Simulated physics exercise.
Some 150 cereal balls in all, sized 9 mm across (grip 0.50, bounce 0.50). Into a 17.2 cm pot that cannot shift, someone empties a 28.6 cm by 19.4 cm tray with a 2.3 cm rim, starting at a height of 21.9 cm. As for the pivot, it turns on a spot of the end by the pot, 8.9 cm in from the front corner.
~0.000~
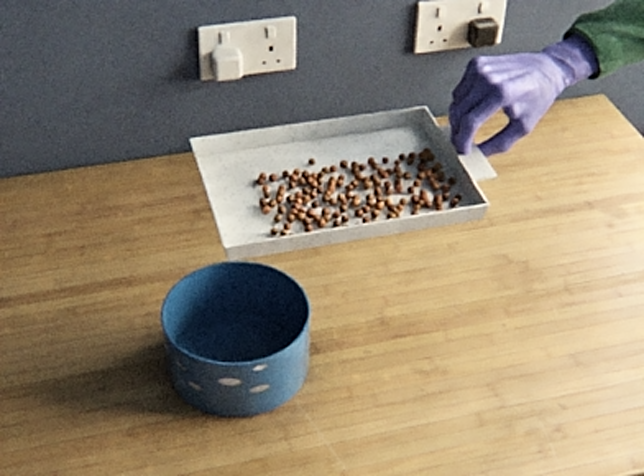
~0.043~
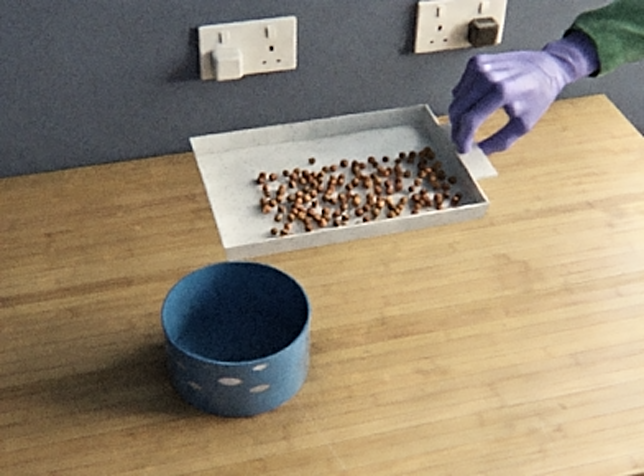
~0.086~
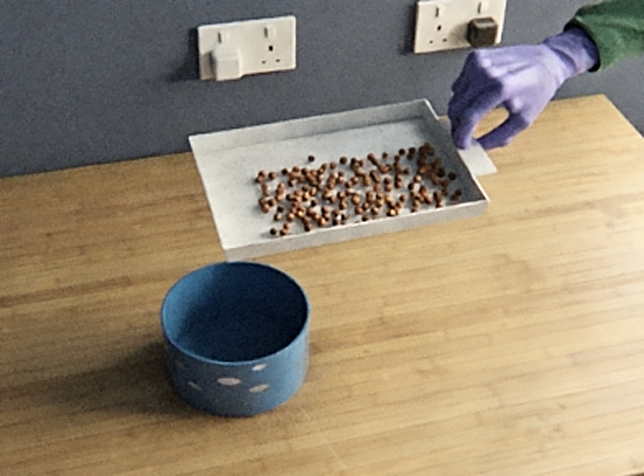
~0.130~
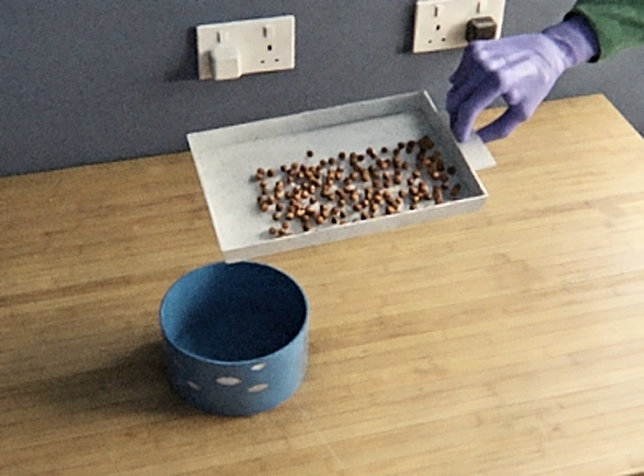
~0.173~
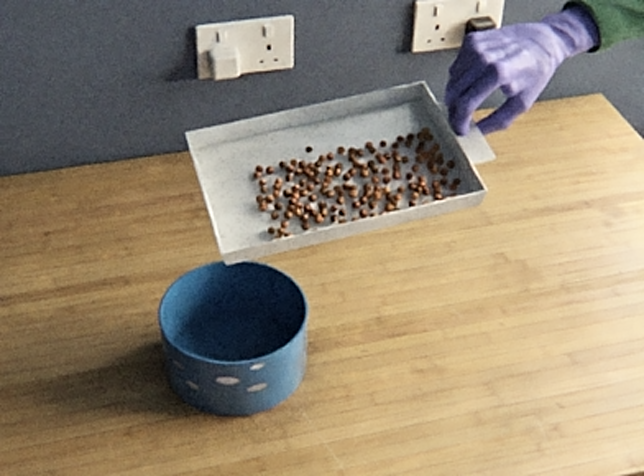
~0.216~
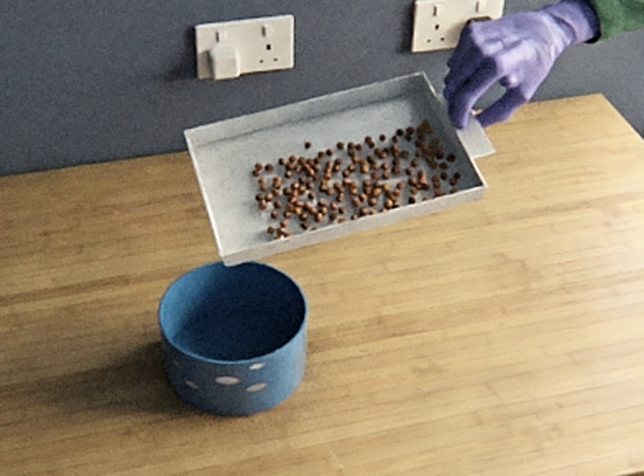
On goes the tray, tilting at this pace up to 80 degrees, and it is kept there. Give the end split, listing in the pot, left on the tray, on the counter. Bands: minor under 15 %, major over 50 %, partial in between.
Pot: Minor, tray: Major, counter: Minor.
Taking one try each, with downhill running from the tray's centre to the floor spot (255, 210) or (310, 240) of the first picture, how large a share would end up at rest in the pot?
About 5 per cent on the first try and 0 per cent on the second.
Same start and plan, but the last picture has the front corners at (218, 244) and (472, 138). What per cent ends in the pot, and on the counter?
Pot 10 % / counter 35 %.
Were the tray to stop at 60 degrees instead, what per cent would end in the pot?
It would land at about 0 percent.
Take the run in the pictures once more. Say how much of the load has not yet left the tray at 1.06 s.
About 100% of the load.
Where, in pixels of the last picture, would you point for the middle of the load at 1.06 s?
Somewhere about (278, 226) in the last view.
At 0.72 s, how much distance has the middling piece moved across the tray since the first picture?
By then it sits near 8 cm from where it began.
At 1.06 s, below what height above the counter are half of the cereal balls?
Height: Around 24 cm.
Then, at 0.72 s, tilt 43 degrees; the tray holds 100 %, the pot 0 %.
Then, at 1.06 s, tilt 65 degrees; the tray holds 100 %, the pot 0 %.
After 1.49 s, tilt 80 degrees; the tray holds 100 %, the pot 0 %.
At rest (1.8 s), pot 0 %, tray 100 %, counter 0 %.
